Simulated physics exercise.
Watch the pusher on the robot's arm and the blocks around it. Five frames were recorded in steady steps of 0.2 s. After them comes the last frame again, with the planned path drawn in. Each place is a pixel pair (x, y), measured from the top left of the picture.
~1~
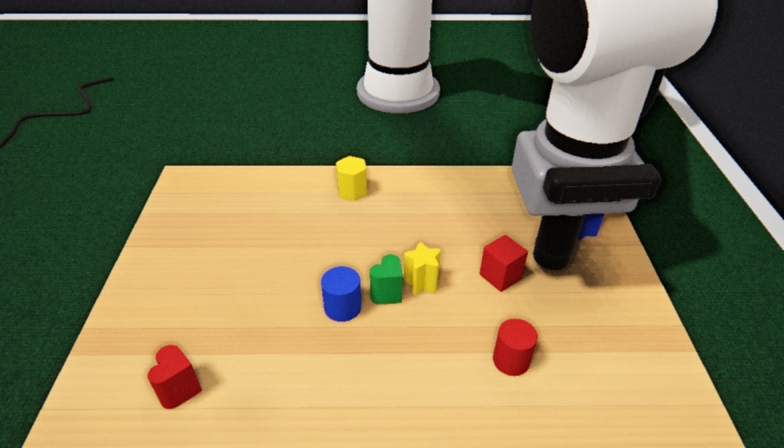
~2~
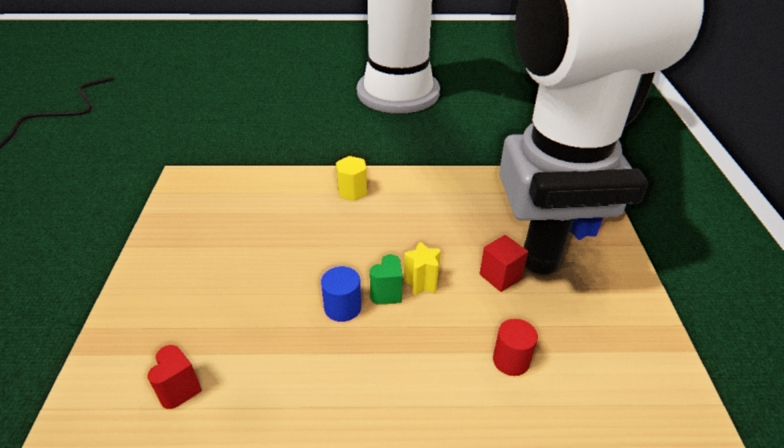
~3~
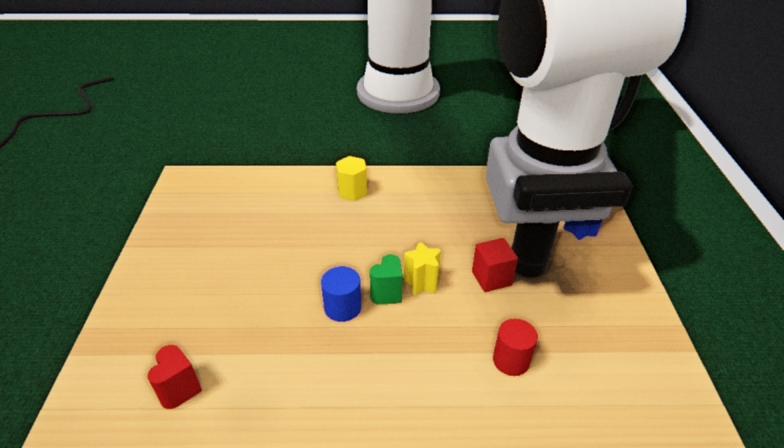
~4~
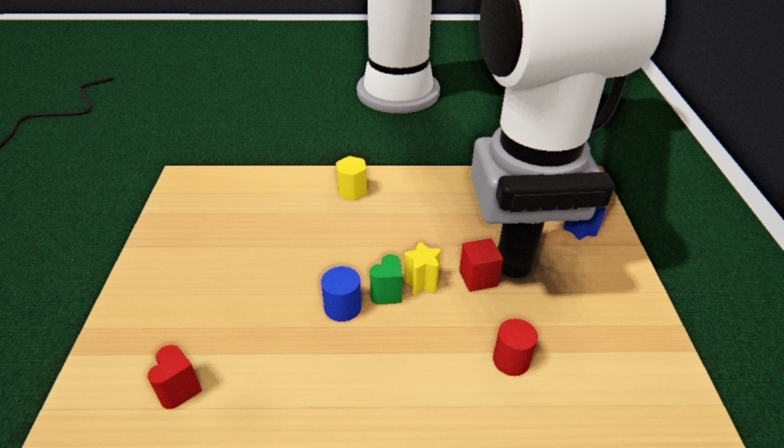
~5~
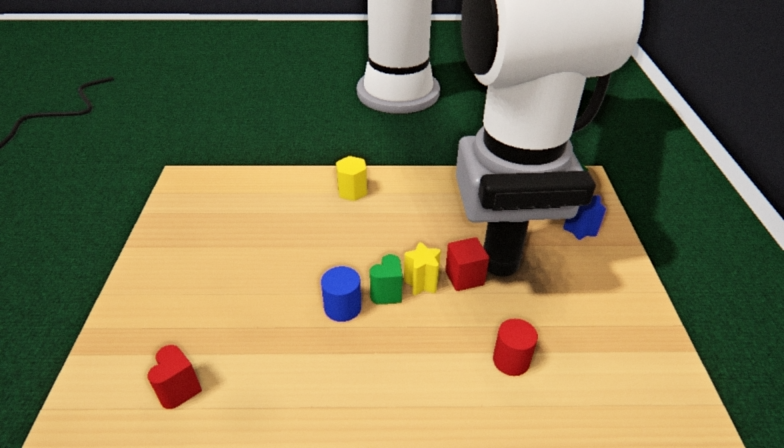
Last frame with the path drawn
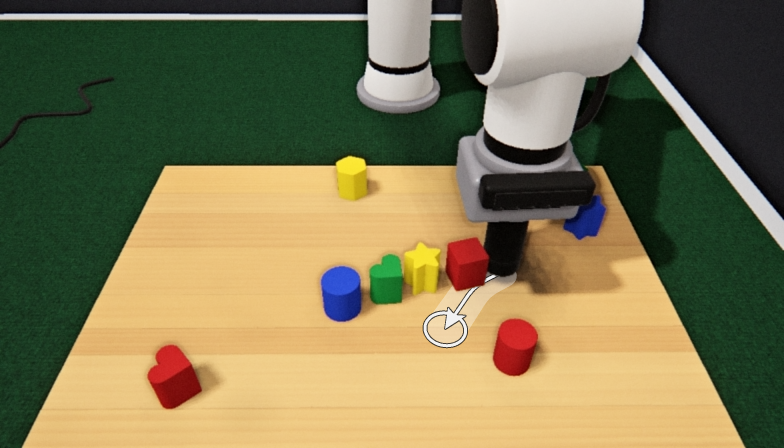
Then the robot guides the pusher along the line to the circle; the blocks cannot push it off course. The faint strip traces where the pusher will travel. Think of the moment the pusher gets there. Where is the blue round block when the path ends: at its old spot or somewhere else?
It will remain on its spot.
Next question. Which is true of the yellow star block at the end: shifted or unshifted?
At the end of the path, the yellow star block has moved off its old spot.
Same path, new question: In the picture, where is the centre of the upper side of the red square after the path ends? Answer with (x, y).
My best guess is (436, 257).
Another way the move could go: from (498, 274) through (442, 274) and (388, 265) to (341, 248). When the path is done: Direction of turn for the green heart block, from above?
Seen from above, its turn is counter-clockwise.
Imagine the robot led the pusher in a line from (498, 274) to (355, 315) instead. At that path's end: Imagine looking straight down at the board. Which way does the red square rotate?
From the top: Clockwise.
The drawn path runs from (498, 274) through (476, 287) and (460, 307) to (445, 329).
What follows on the original path. Halfway along, pusher at (468, 288); green heart block at (378, 267), turned 10° anticlockwise; yellow star block at (404, 254); red square at (437, 257), turned 40° clockwise.
At the end, pusher at (446, 319); blue round block not moved; green heart block at (376, 267), turned 15° anticlockwise; yellow star block at (403, 254); red square at (436, 257), turned 45° clockwise.
